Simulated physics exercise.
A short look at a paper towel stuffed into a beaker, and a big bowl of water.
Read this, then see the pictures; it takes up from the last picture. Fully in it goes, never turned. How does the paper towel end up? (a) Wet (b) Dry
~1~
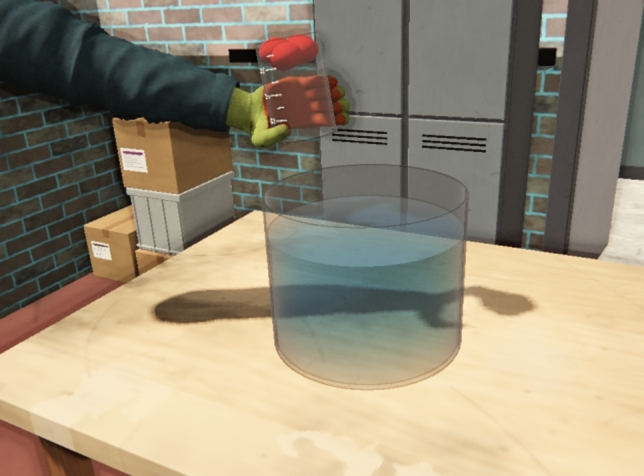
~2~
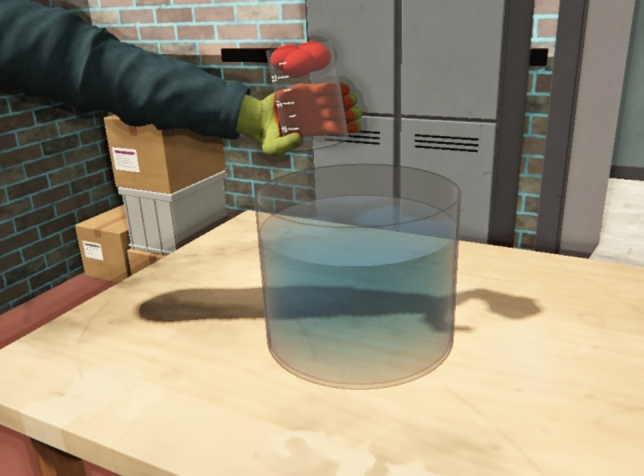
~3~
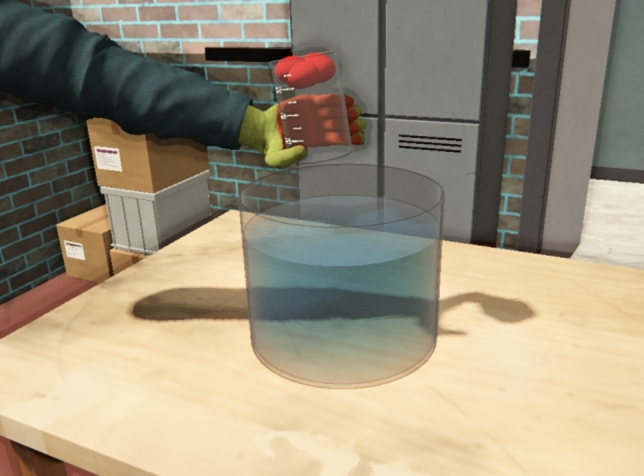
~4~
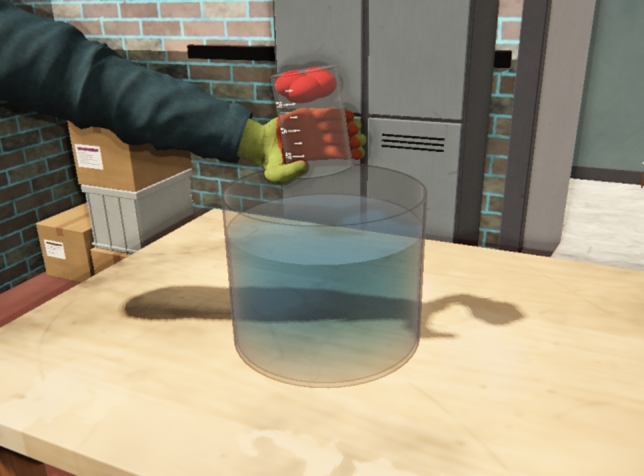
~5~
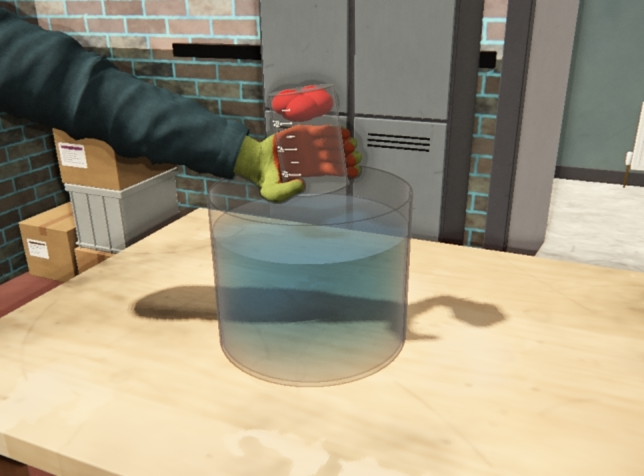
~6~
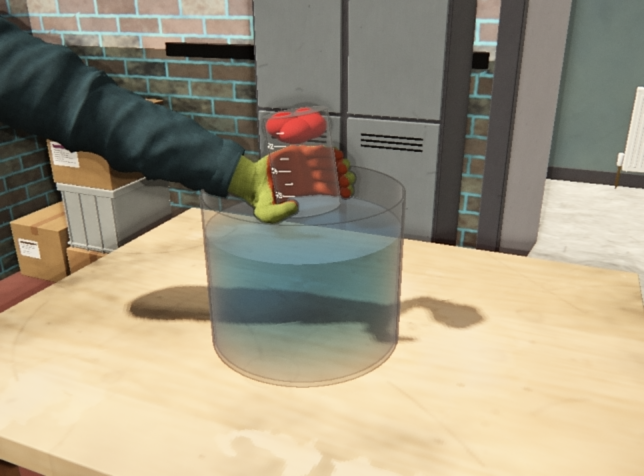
The answer is b.
A moment on, the beaker enters the water.
Further on, air is trapped inside and holds the level down.
When it is over, the beaker is under, still full of air, and the paper towel is dry.
